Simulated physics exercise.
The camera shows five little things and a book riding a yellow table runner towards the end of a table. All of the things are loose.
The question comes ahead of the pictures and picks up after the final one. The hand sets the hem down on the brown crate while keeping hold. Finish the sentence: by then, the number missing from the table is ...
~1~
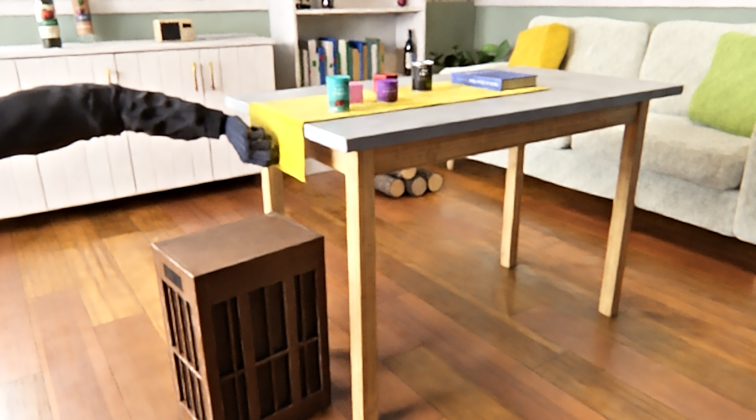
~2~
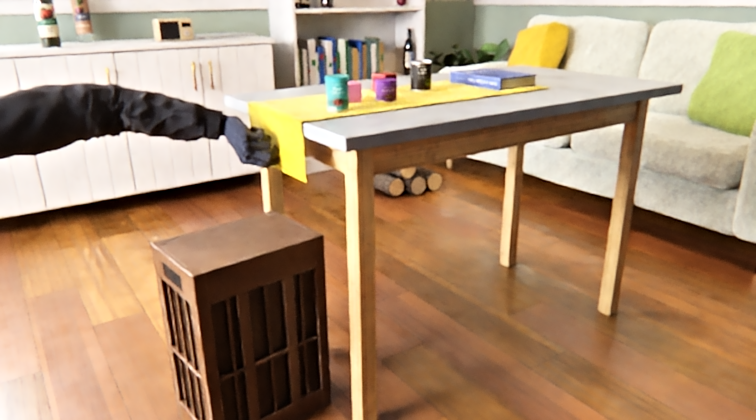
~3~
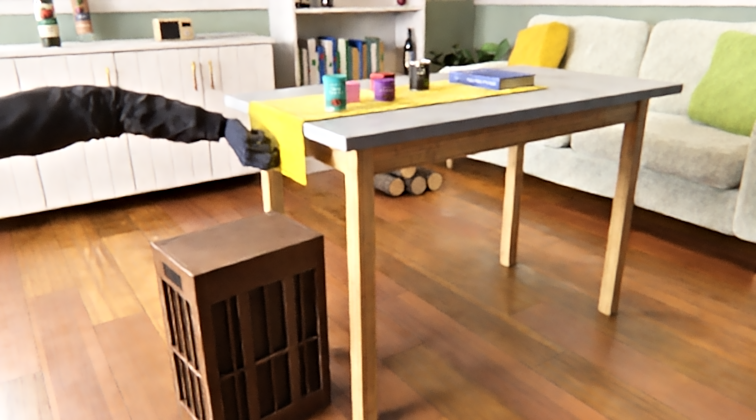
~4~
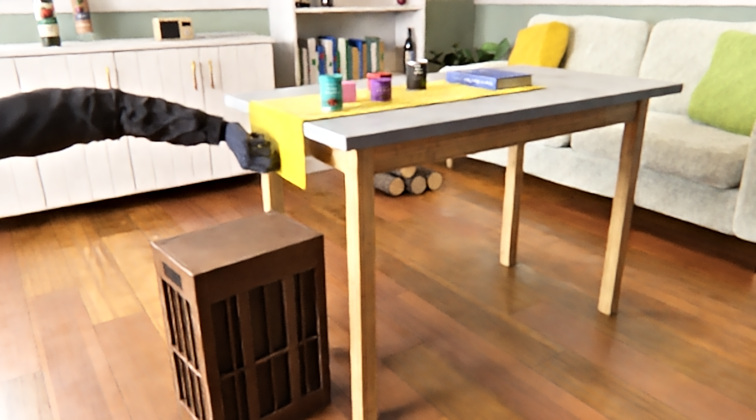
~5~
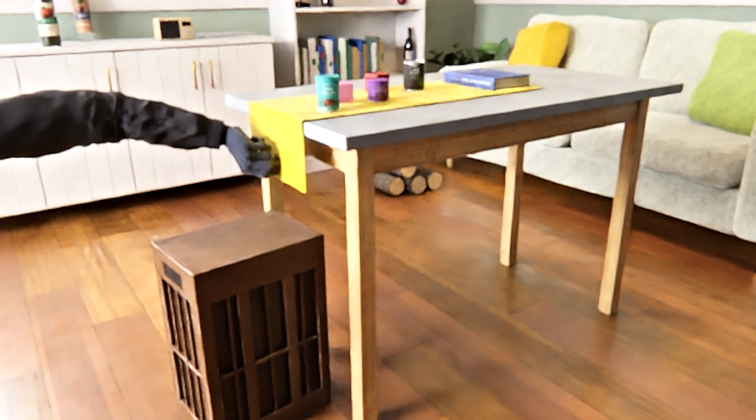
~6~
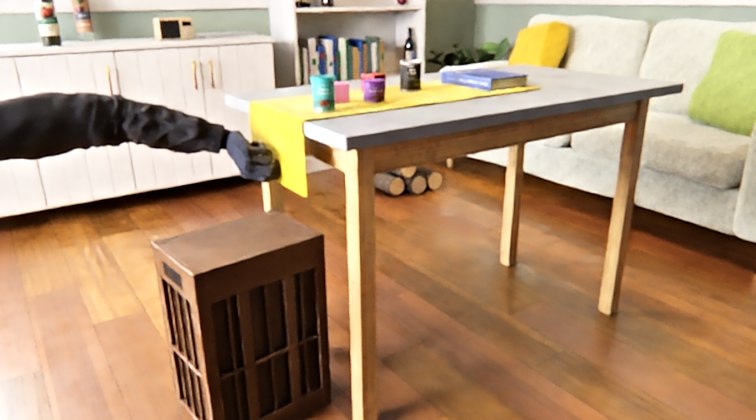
... one.
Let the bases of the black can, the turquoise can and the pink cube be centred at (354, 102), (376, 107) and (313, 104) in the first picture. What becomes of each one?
The black can stays on, the turquoise can does not fall, the pink cube tumbles off.
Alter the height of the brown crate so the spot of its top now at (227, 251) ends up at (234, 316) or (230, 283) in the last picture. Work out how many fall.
3 and 2.
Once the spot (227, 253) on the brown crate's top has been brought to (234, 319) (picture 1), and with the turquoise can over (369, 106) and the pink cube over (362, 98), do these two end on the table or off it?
Observed: Turquoise can departs; pink cube departs.
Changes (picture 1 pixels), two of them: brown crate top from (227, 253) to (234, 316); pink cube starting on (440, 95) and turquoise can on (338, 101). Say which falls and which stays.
The pink cube stays put; the turquoise can is lost.
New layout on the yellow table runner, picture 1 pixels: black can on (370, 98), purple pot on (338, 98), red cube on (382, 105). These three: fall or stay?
First the black can: It is still up there. Next the purple pot: It is still up there. Last the red cube: It is still up there.
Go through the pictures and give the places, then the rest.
Hem (306, 182); turquoise can (338, 77); pink cube (352, 83); purple pot (387, 80); red cube (386, 74); black can (422, 62); top of the crate (227, 253), in the first picture.
Hem (306, 182); turquoise can (337, 76), in the second picture.
Hem (306, 185); pink cube (349, 83), in the third picture.
Hem (305, 189); purple pot (381, 79); top of the crate (226, 252), in the fourth picture.
Hem (306, 193); red cube (377, 74), in the fifth picture.
Hem (307, 198); turquoise can (323, 76); pink cube (338, 83); purple pot (374, 80); red cube (374, 74); black can (411, 61), in the sixth picture.
Soon after, hem on the crate; turquoise can gone.
In the end, hem on the crate; turquoise can gone. It carries off one.
